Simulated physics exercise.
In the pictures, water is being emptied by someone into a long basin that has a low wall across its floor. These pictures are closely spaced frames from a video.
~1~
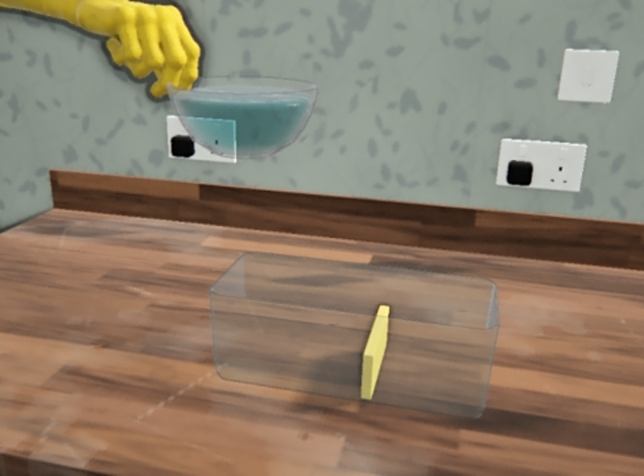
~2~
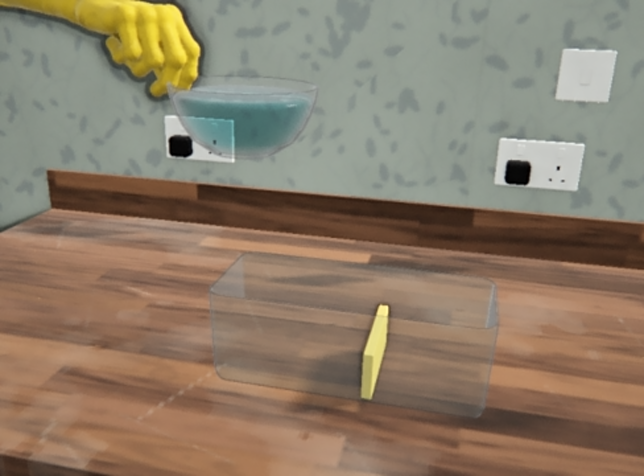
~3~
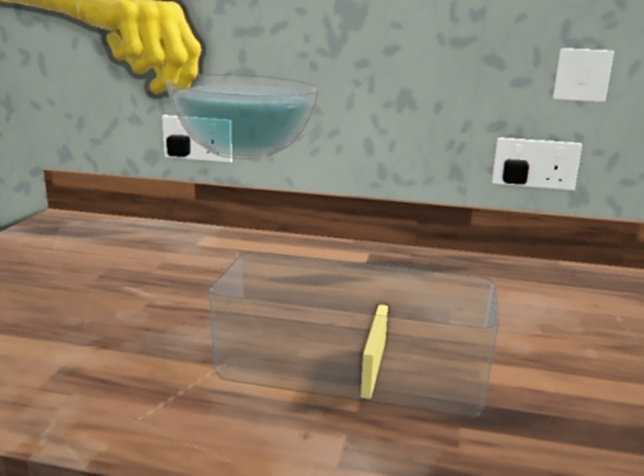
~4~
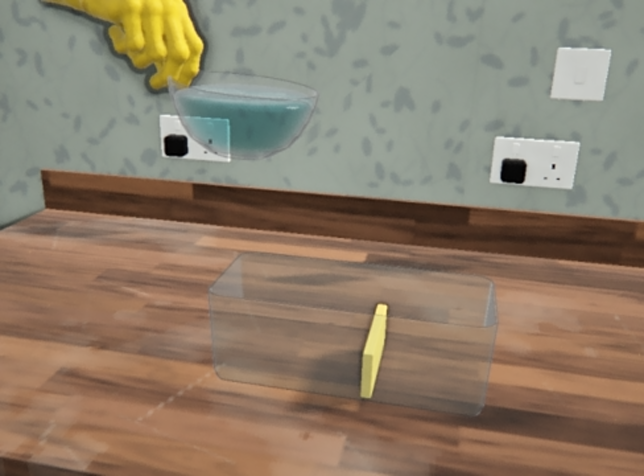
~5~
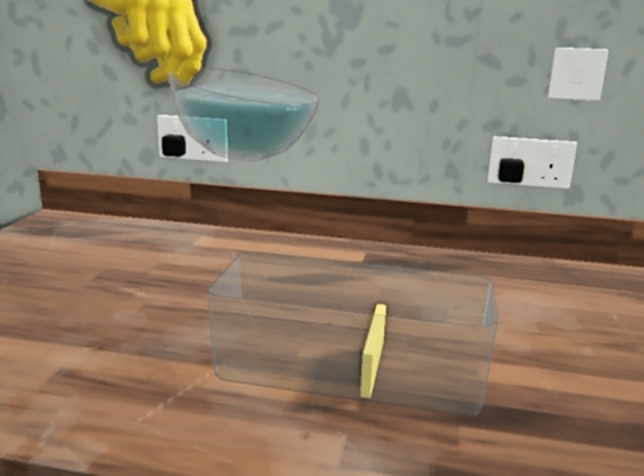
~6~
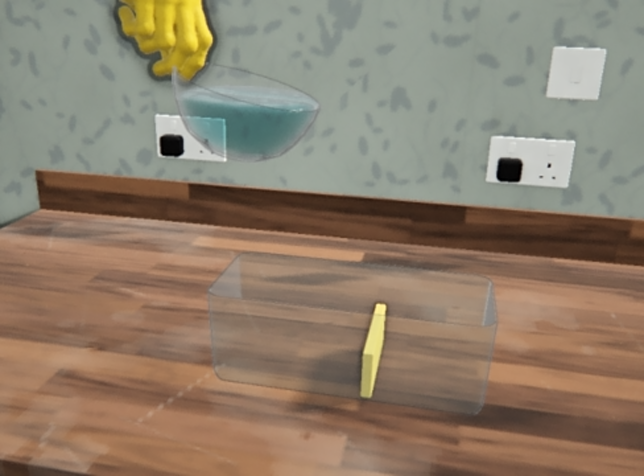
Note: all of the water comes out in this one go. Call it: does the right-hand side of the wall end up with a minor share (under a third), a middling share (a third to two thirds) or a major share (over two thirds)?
The right side gets a middling share.
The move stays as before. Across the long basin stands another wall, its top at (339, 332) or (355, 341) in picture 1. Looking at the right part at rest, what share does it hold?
The first placement gives around 80 percent, the second 65 percent.
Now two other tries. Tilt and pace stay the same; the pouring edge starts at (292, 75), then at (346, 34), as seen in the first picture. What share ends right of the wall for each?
Near 15 per cent for the first start, near 75 per cent for the second.
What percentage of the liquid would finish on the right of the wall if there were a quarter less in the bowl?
Near 25 in a hundred.
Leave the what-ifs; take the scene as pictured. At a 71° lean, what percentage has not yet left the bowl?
Roughly 35 percent remains at that point.
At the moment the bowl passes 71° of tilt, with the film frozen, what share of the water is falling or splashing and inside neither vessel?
45 per cent.
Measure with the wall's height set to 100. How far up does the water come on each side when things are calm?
About 30 per cent on the left and 40 per cent on the right.
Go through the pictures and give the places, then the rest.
Tilt 0°; pouring edge (316, 90); surface from (182, 91) to (314, 99); the long basin's rim runs from (227, 272) to (497, 305); the wall's top is at (377, 330), in the first picture.
Tilt 1°; pouring edge (316, 91); surface from (182, 91) to (314, 99), in the second picture.
Tilt 2°; pouring edge (316, 94); surface from (182, 90) to (313, 100), in the third picture.
Tilt 6°; pouring edge (317, 98); surface from (183, 89) to (314, 101), in the fourth picture.
Tilt 10°; pouring edge (317, 104); surface from (183, 89) to (316, 103), in the fifth picture.
Tilt 15°; pouring edge (318, 111); surface from (185, 91) to (320, 105); 1 per cent is over the edge, in the sixth picture.
A moment on, the bowl is tipped part way and 33 per cent is still to pour, 7 is left of the wall and 17 right of it.
Next, the bowl is tipped right over and 0 per cent is still to pour, 46 is left of the wall and 47 right of it.
Then the bowl is tipped right over and 0 per cent is still to pour, 51 is left of the wall and 47 right of it.
Later the bowl is tipped right over and 0 per cent is still to pour, 51 is left of the wall and 47 right of it.
Finally, 51 per cent lies left of the wall, 47 right of it and 2 outside.
